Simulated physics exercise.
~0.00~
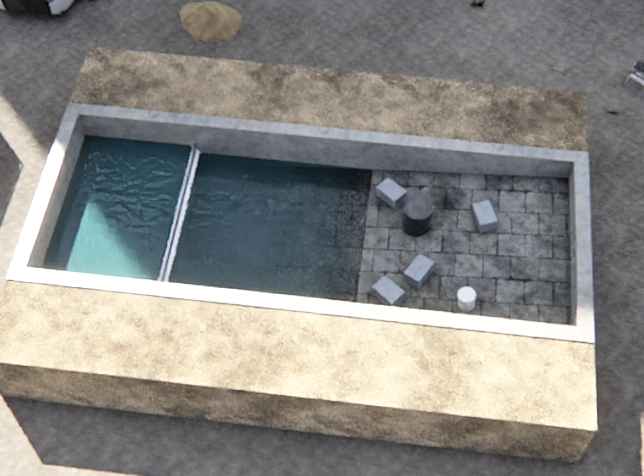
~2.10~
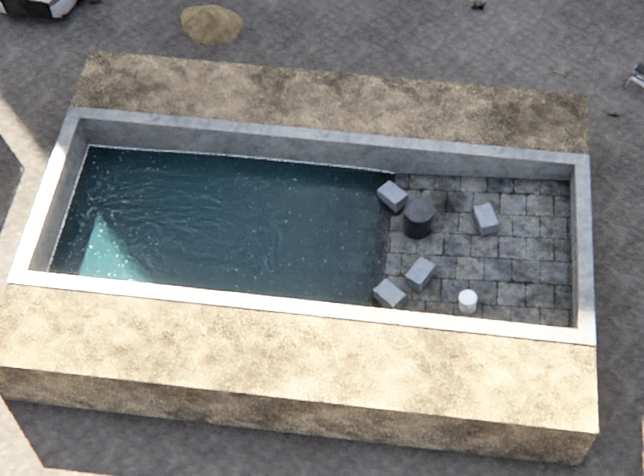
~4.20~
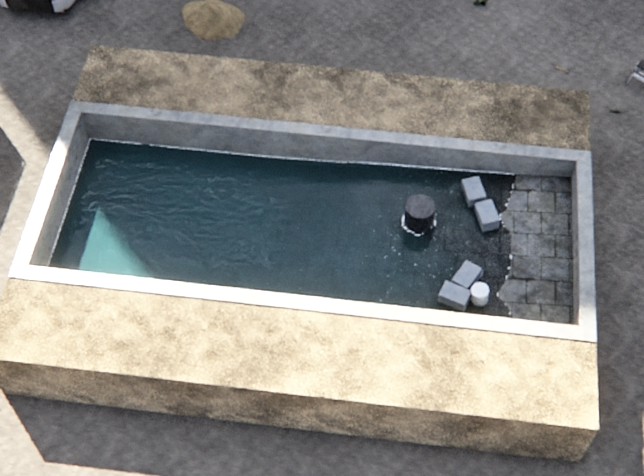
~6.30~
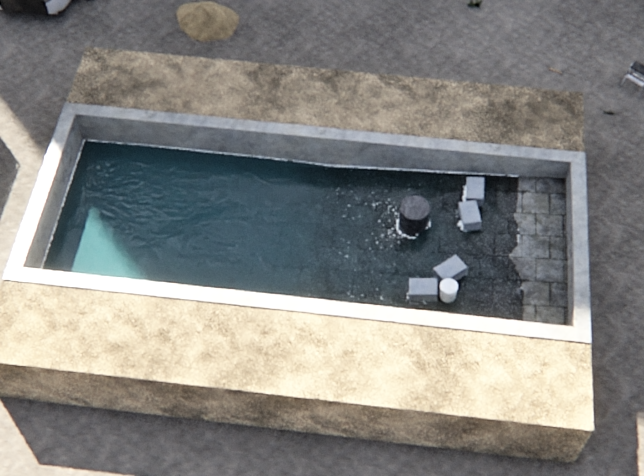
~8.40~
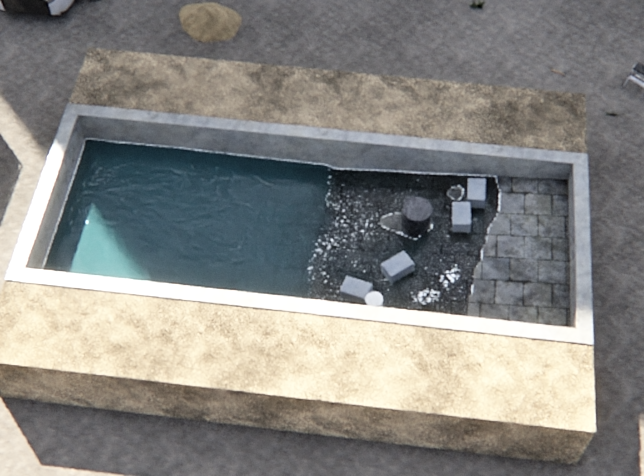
Water held behind a barrier at the left of a walled basin is released and sweeps right across the paving, pushing pale blocks and a small white pail along past a dark drum, then draws back left, leaving them scattered on wet, foam-flecked ground.
